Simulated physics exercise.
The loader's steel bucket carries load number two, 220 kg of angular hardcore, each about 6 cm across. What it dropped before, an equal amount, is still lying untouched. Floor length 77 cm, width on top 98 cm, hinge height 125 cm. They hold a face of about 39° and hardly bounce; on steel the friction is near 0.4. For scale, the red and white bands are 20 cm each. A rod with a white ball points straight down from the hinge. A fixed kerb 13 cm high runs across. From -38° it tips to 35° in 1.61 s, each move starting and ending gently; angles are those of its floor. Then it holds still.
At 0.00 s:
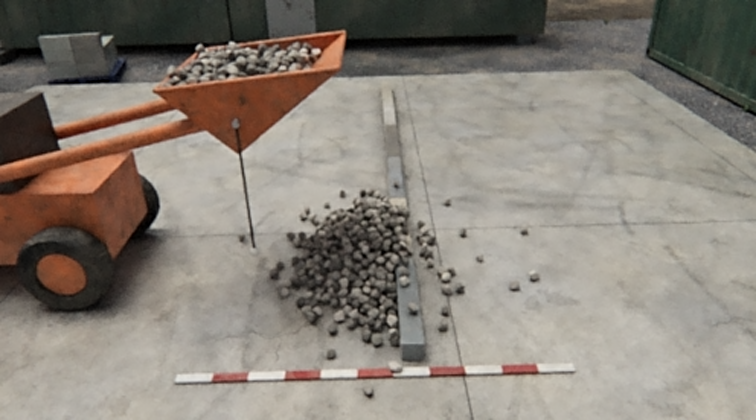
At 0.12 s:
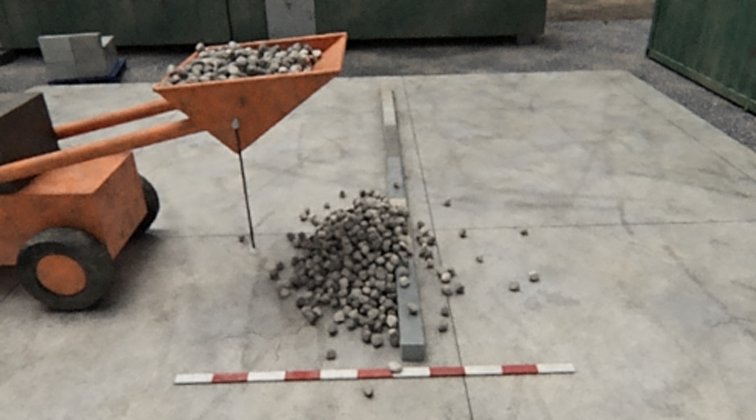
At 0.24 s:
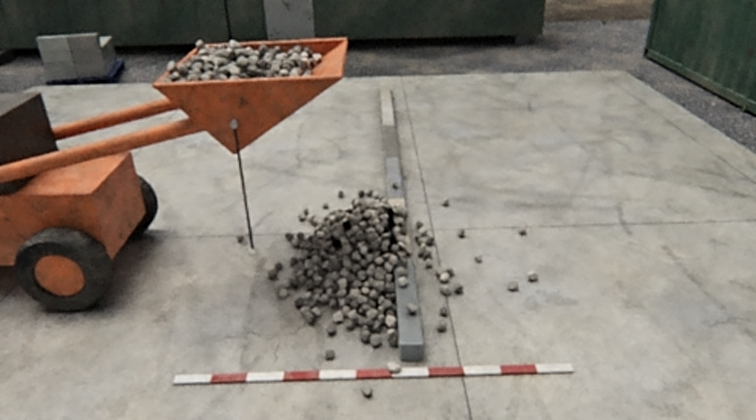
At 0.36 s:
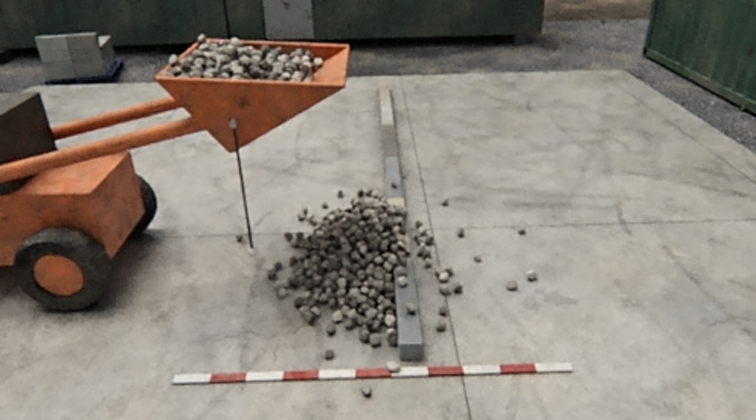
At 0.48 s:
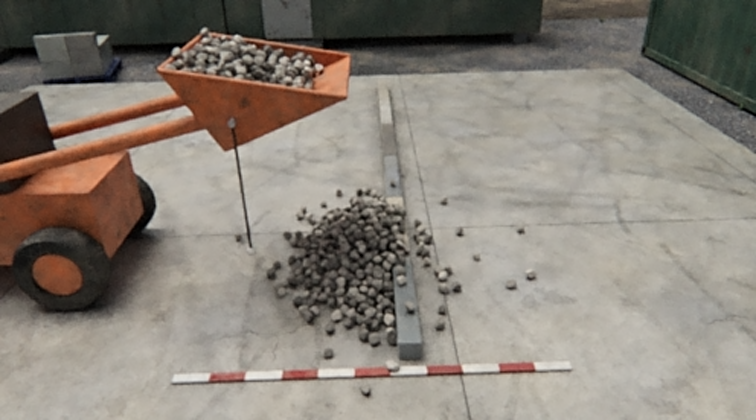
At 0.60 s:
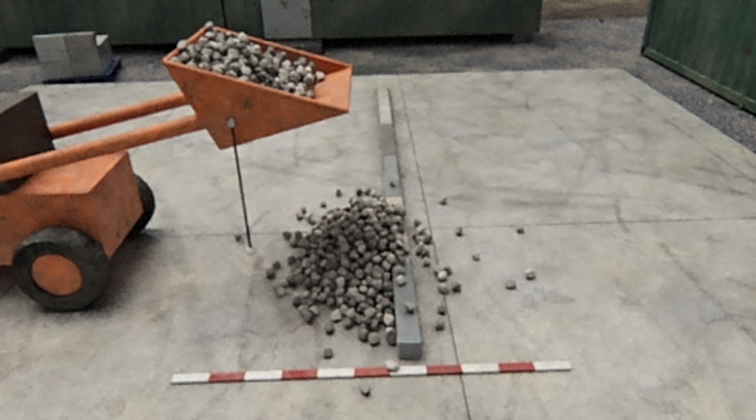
On a pale concrete yard seen from above at an angle by a nearly still camera, dark green containers stand at the back. At left an orange loader holds up an orange bucket of grey stones, above a loose heap lying against a grey kerb, behind a red and white striped bar. The bucket tilts gently forward, its right edge lowering while its stones shift slightly, and the heap stays still.
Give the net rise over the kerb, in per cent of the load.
Close to 44 parts in a hundred.
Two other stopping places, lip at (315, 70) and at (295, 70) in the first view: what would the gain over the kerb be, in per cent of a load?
About 20 and 5 per cent.
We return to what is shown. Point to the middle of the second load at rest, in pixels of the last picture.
Near (393, 238).
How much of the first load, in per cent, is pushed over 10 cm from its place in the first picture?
About 5 per cent.
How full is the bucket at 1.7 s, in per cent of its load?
Roughly 65 per cent is still inside.
After 1.2 s the floor is at 24°; in per cent of one load, 100 in the bucket, 96 on this side of the kerb, 4 over the kerb; the foremost stones are at (479, 251).
After 1.7 s the floor is at 35°; in per cent of one load, 63 in the bucket, 133 on this side of the kerb, 4 over the kerb; the foremost stones are at (479, 251).
After 2.1 s the floor is at 35°; in per cent of one load, 18 in the bucket, 167 on this side of the kerb, 15 over the kerb; the foremost stones are at (480, 244).
After 4.5 s the floor is at 35°; in per cent of one load, 0 in the bucket, 153 on this side of the kerb, 48 over the kerb; the foremost stones are at (523, 239). Net gain over the kerb, 44.
